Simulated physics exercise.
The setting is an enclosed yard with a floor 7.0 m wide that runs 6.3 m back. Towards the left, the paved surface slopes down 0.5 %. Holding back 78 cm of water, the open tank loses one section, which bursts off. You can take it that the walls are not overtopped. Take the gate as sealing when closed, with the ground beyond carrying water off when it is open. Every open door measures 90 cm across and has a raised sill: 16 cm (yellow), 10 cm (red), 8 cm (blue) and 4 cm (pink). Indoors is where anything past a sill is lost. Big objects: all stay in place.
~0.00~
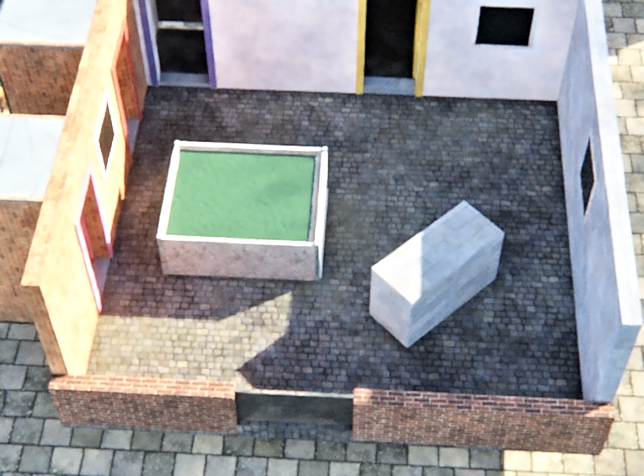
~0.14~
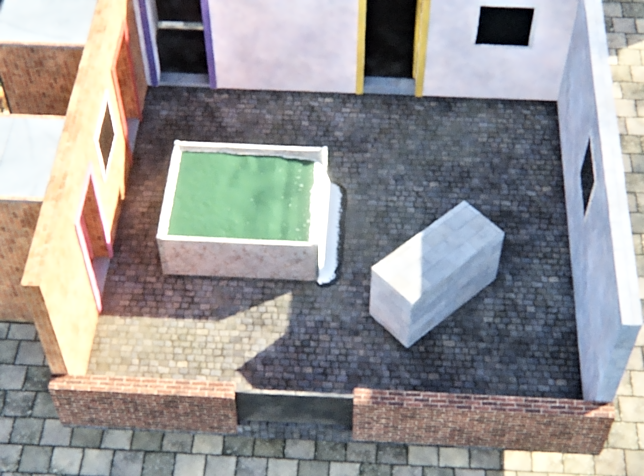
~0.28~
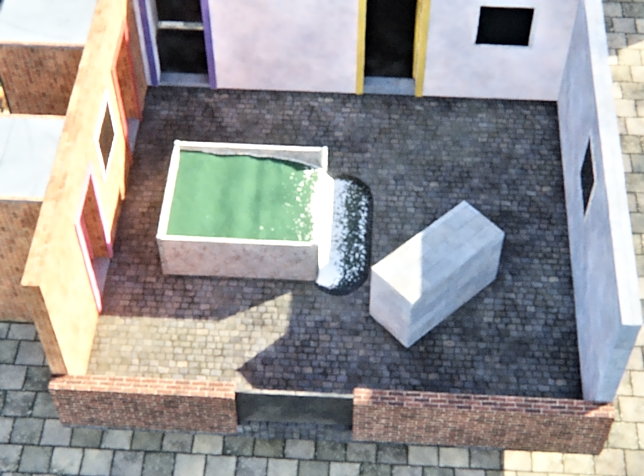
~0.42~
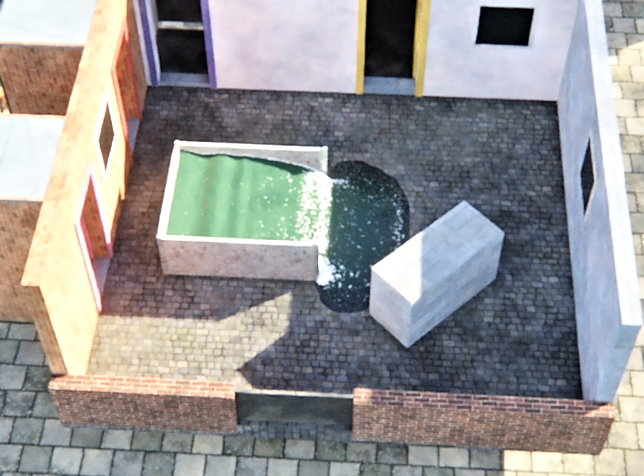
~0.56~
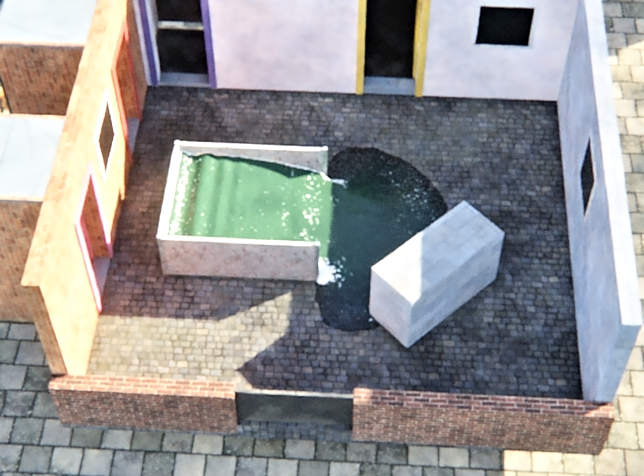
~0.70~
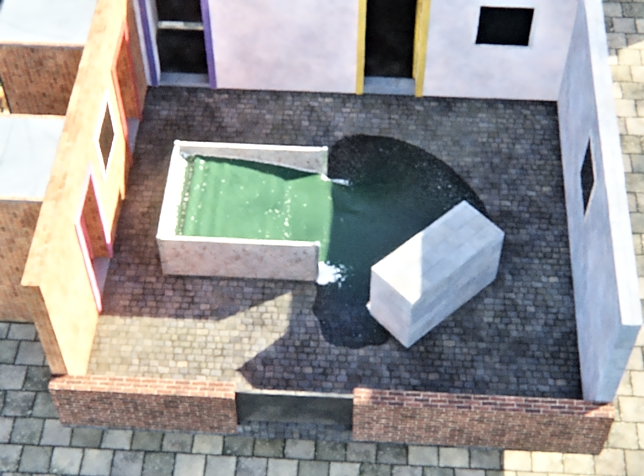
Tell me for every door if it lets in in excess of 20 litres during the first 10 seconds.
Yellow door: Short of the set amount, red door: Beyond the set amount, blue door: Beyond the set amount, pink door: Beyond the set amount.
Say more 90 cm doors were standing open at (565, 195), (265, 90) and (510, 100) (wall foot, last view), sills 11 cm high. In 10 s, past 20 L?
Well, the first is on the high side, the second is on the low side, and the third is on the high side.
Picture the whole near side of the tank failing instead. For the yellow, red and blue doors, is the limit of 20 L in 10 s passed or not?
Note: Yellow short of the mark, red short of the mark, blue beyond the mark.
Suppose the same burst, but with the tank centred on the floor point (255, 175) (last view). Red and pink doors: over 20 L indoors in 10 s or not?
So the red door keeps within it and the pink door tops the limit.
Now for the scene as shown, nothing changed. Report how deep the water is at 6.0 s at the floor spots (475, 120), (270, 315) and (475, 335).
I'd read it as roughly 12, 1 and 3 cm, in that order.
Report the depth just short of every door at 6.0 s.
Door by door in cm, yellow shows 12, red shows 21, blue shows 7, pink shows 4.
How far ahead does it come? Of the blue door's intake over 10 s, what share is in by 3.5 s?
0 per cent, roughly.
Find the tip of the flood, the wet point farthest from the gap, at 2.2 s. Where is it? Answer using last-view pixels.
I'd put it close to (557, 107).
After 1.4 s water covers 30 % of the floor and is deepest (44 cm) near (404, 281); yellow door not reached, red door not reached, blue door not reached, pink door not reached.
After 2.2 s water covers 45 % of the floor and is deepest (50 cm) near (557, 107); yellow door 4 cm at the sill, 0 L in, red door not reached, blue door not reached, pink door not reached.
After 3.5 s water covers 60 % of the floor and is deepest (36 cm) near (525, 106); yellow door 15 cm at the sill, 0 L in, red door not reached, blue door not reached, pink door not reached.
After 6.0 s water covers 90 % of the floor and is deepest (23 cm) near (135, 146); yellow door 12 cm at the sill, 0 L in, red door 21 cm at the sill, 22 L in, blue door 7 cm at the sill, 0 L in, pink door 4 cm at the sill, 0 L in.
After 10.0 s water covers 100 % of the floor and is deepest (14 cm) near (80, 402); yellow door 6 cm at the sill, 0 L in, red door 12 cm at the sill, 64 L in, blue door 12 cm at the sill, 41 L in, pink door 11 cm at the sill, 57 L in.
